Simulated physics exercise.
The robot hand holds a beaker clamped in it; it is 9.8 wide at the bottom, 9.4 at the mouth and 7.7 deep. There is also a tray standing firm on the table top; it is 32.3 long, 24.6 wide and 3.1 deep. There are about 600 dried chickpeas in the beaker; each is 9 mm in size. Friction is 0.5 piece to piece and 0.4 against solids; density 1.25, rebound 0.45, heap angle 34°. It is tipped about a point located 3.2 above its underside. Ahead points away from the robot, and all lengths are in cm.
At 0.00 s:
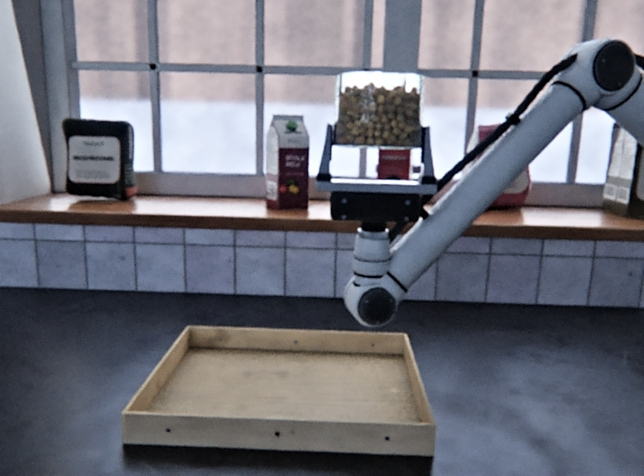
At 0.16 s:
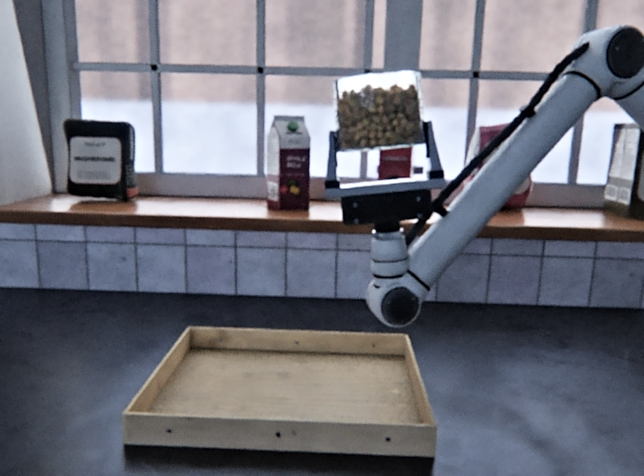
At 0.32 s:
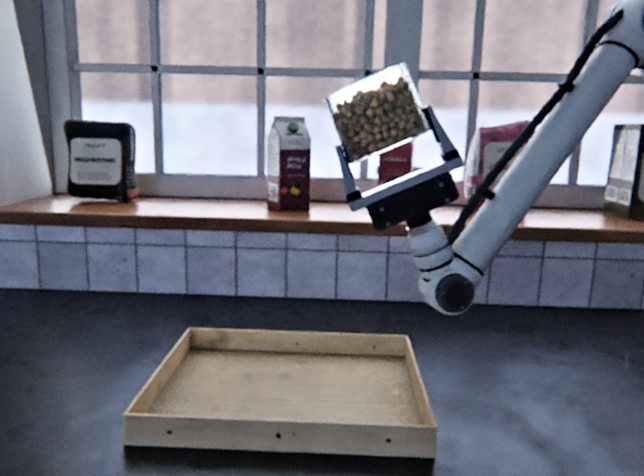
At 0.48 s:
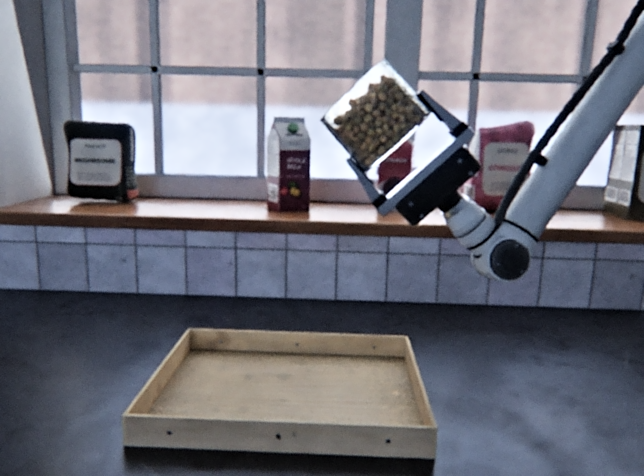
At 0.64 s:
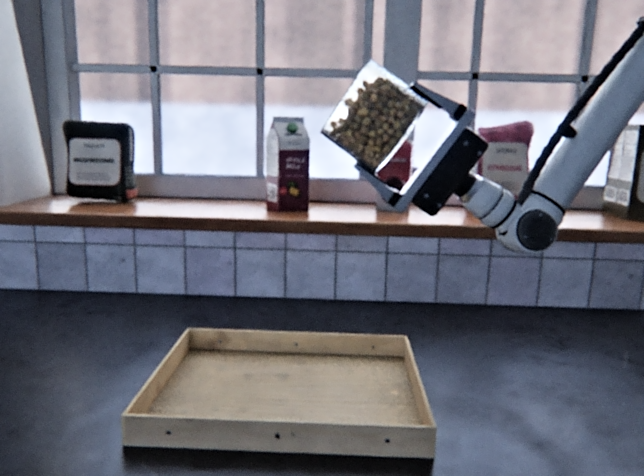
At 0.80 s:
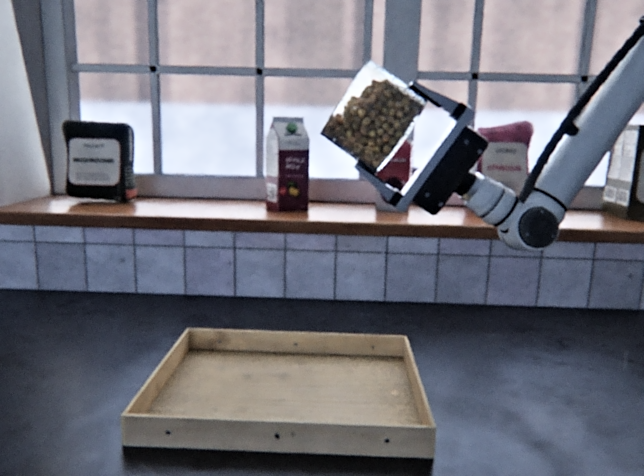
We see a robot arm holding a clear container of chickpeas above a wooden tray by a window; it tilts the container steadily to the left as its wrist swings right and up, the chickpeas staying inside.
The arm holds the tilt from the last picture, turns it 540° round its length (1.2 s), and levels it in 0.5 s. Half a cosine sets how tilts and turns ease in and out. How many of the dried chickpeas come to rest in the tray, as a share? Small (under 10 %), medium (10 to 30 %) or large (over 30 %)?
Small.
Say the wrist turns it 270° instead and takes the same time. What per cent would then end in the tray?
Estimate: Approx. 0 per cent.
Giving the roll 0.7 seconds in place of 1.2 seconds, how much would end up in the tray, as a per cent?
Around 0 %.
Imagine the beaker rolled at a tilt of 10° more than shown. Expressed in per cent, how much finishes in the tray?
I'd put it at close to 15 per cent.
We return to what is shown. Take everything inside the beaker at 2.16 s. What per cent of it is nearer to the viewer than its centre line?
Some 55 per cent.
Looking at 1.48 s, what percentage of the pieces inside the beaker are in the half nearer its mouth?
Roughly 40 percent.
After 1.48 s, tipped 57°, highest piece 40 above the table; 598 in the beaker, 1 in the tray, 6 in flight or on a rim.
After 2.16 s, tipped 44°, highest piece 39 above the table; 593 in the beaker, 10 in the tray, 2 in flight or on a rim.
After 2.70 s, upright, highest piece 39 above the table; 593 in the beaker, 12 in the tray.
After 3.40 s, upright, highest piece 39 above the table; 593 in the beaker, 12 in the tray.
In the end, 593 in the beaker, 12 in the tray. That is 2 % in the tray.
